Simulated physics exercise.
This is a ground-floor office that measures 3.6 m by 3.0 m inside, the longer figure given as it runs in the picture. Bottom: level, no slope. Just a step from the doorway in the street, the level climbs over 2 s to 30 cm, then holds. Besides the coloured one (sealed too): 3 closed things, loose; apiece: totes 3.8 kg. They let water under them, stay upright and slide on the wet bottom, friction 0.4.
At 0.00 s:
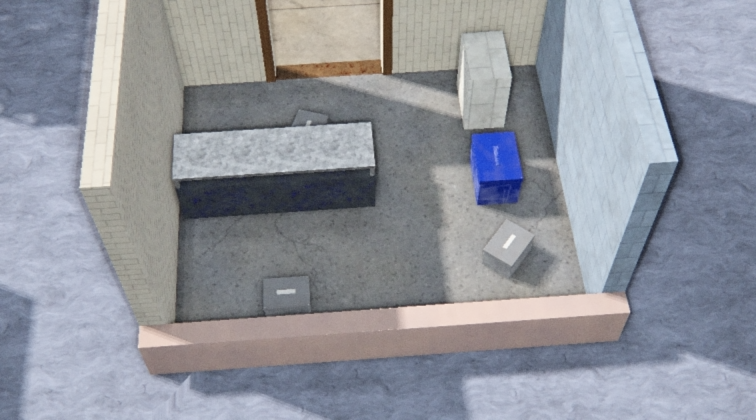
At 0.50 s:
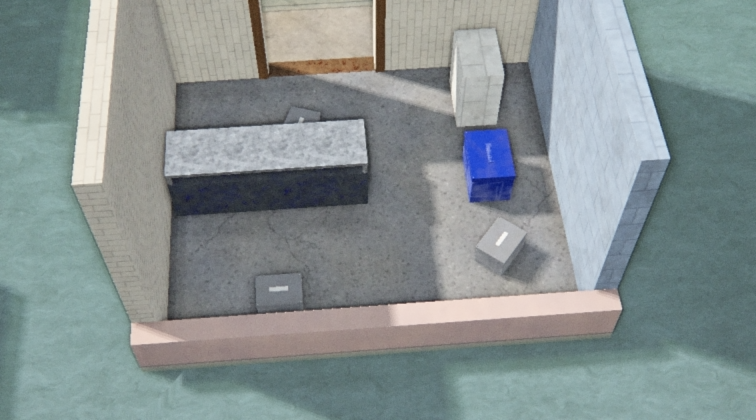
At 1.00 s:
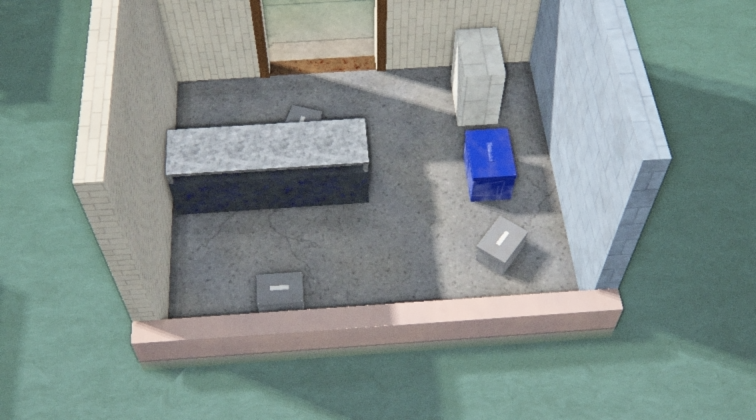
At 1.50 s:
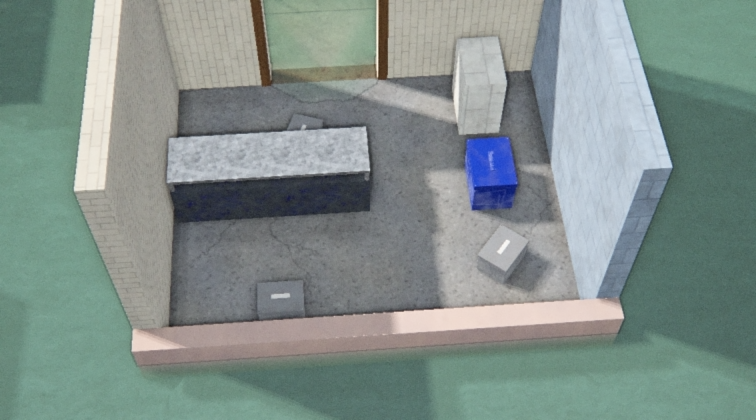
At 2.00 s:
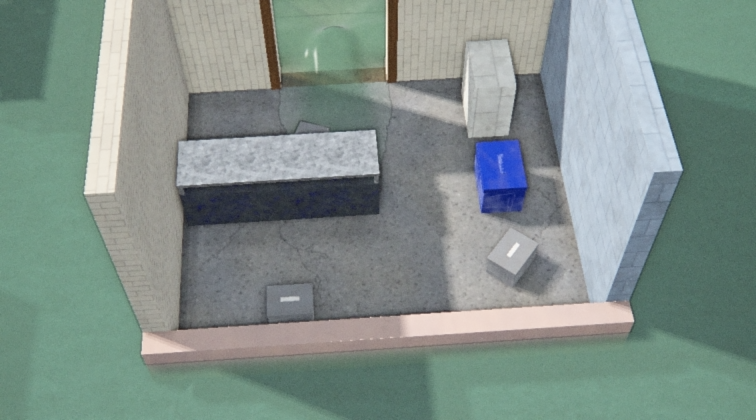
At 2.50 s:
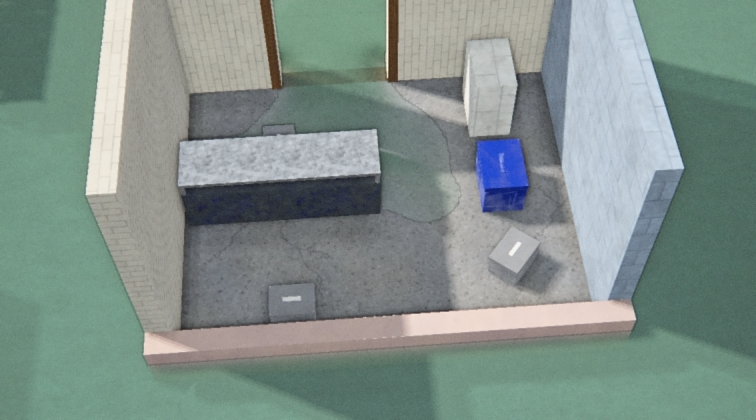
The clip opens on a roofless room with a long counter, a blue chest, a pale cabinet and small grey boxes, as the ground outside turns from grey to green. Water then enters through the doorway and spreads across the floor, and the box behind the counter shifts slightly left while the chest stays put.
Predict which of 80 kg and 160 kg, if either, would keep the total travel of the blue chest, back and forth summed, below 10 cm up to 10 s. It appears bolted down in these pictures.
Both are sufficient.
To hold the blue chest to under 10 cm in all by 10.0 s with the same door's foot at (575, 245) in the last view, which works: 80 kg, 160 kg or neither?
The light one suffices.
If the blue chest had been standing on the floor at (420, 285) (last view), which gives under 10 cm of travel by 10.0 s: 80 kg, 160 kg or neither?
Outcome - success with both.
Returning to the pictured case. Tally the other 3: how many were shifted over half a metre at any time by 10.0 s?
All told, that gives 3.
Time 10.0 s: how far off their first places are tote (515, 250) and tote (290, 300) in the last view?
In that order: 60 cm, 120 cm.
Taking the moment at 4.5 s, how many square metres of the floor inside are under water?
My estimate is roughly 8.0 m2.
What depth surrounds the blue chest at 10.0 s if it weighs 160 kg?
Around 20 cm.
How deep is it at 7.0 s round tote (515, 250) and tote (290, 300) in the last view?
Depth approx. 15 cm / 8 cm.
After 3.5 s the blue chest would be 0 cm from its start with 80 kg and 0 cm from its start with 160 kg; 8 cm of water round it then.
After 4.5 s the blue chest would be 0 cm from its start with 80 kg and 0 cm from its start with 160 kg; 7 cm of water round it then.
After 7.0 s the blue chest would be 0 cm from its start with 80 kg and 0 cm from its start with 160 kg; 15 cm of water round it then.
After 10.0 s the blue chest would be 0 cm from its start with 80 kg and 0 cm from its start with 160 kg; 20 cm of water round it then.
